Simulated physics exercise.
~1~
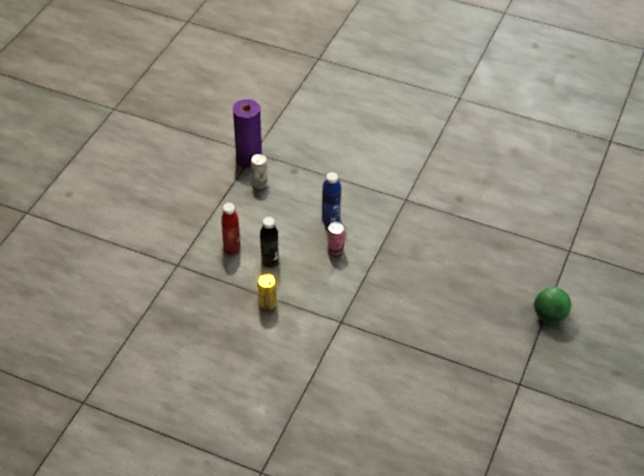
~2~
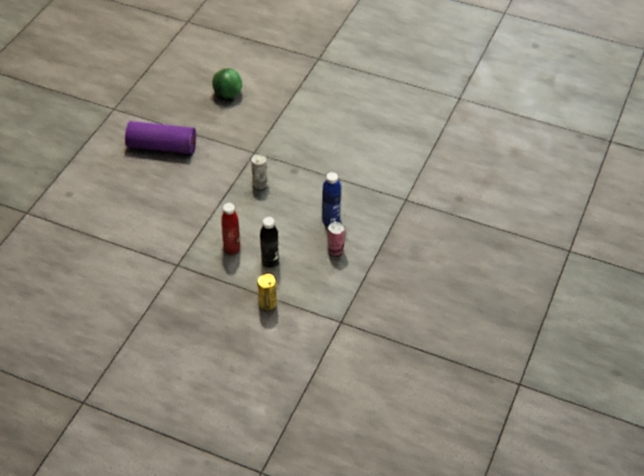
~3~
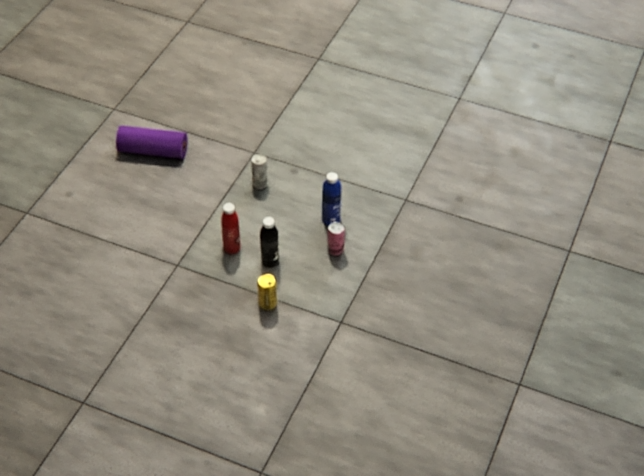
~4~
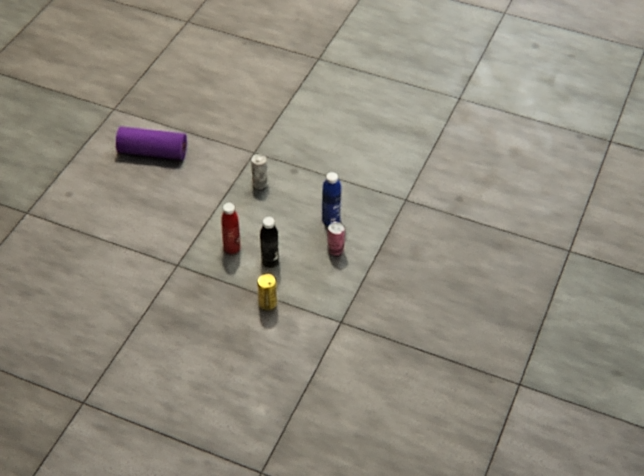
Green ball rolling across a tiled floor and out of view, purple roll toppling onto its side, bottles and cans staying upright.
